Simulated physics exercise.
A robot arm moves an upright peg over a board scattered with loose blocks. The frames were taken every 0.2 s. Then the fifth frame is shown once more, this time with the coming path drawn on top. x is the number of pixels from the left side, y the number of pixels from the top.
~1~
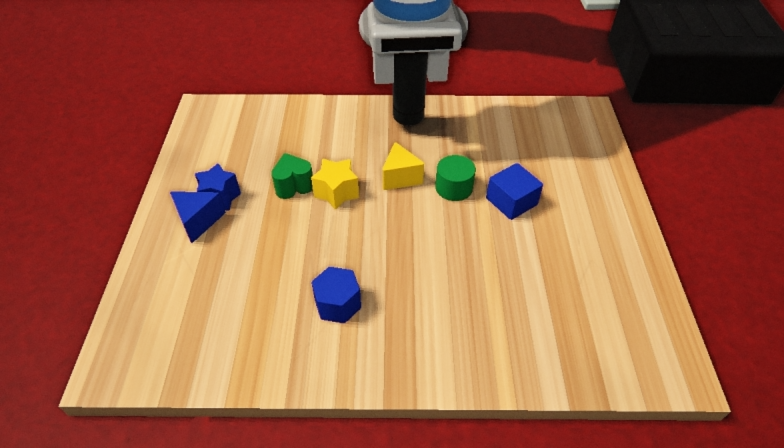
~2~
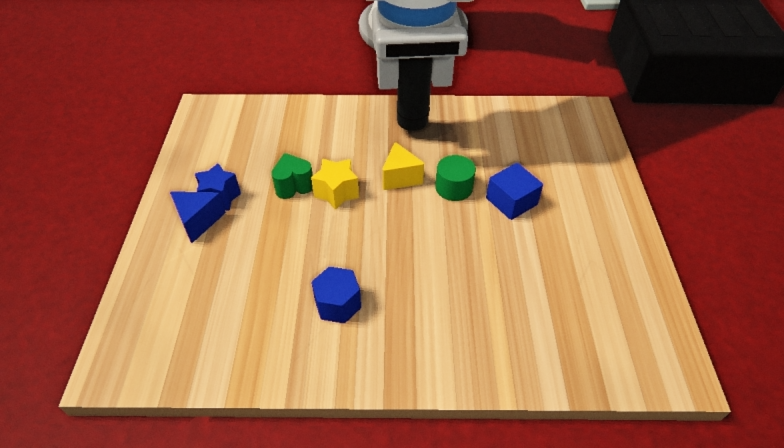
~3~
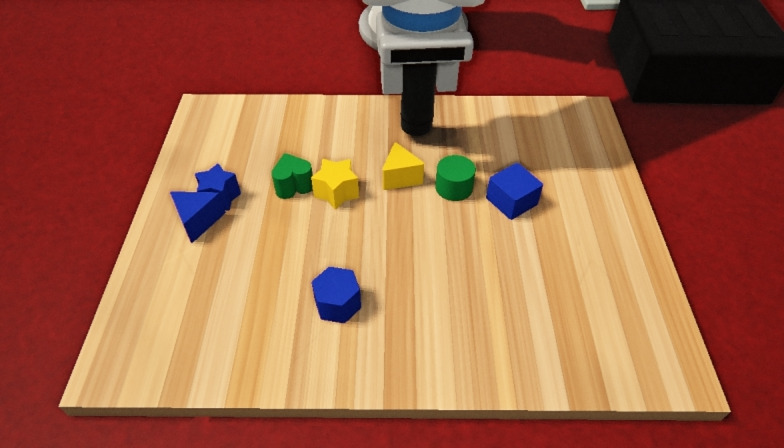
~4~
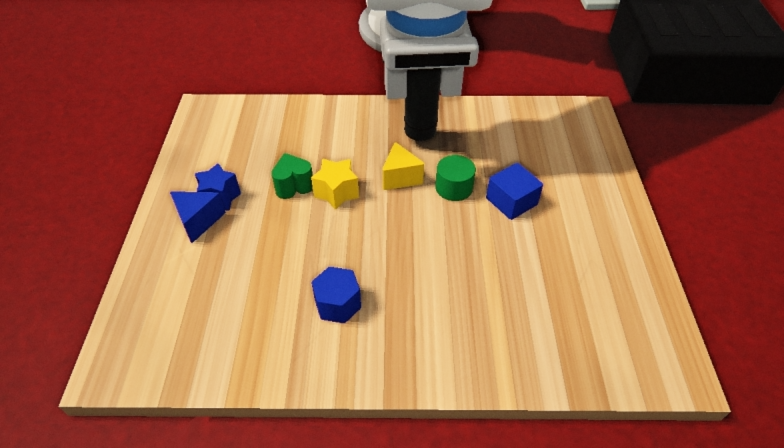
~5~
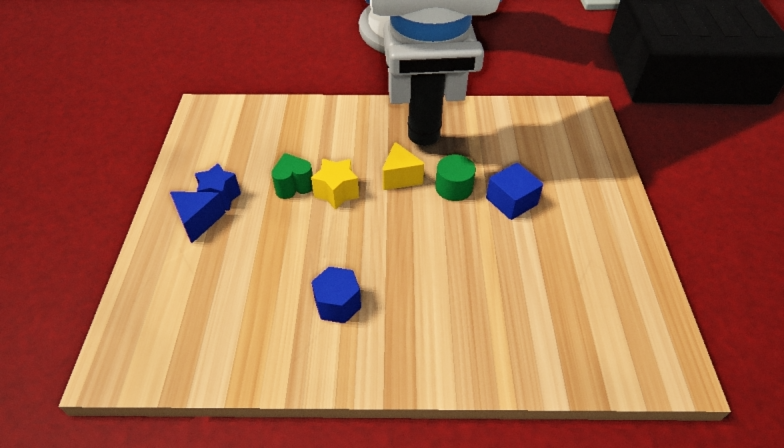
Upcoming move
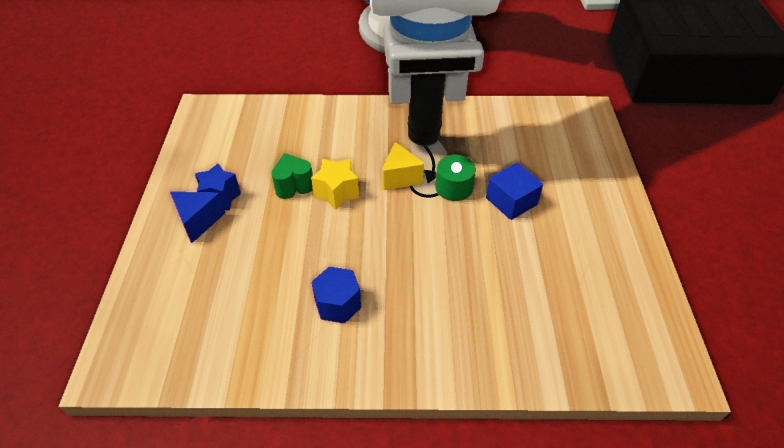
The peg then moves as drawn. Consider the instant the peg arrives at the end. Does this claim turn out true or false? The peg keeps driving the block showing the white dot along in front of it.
It is false.
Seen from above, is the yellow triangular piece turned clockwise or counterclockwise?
From above, it looks like the yellow triangular piece goes clockwise.
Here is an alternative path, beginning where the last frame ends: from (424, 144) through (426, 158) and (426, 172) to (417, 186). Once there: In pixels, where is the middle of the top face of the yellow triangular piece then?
Somewhere near (387, 169).
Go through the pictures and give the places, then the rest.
The first frame shows peg's lower end (409, 117); yellow triangular piece (401, 158); green disc (456, 167); blue square piece (517, 181).
The second frame shows peg (413, 122); blocks still.
The third frame shows peg (417, 127); blocks still.
The fourth frame shows peg (420, 131); blocks still.
The fifth frame shows peg (424, 136); yellow triangular piece (401, 158); green disc (456, 167); blue square piece (517, 181).
Drawn move, from (424, 144) over (432, 157) and (433, 170) to (428, 184); the dot is on the green disc.
The first path, step by step. Halfway along, peg (434, 155); nothing pushed yet.
At the end, peg (428, 175); yellow triangular piece (397, 162), turned 35° clockwise; green disc (461, 179); blue square piece still.
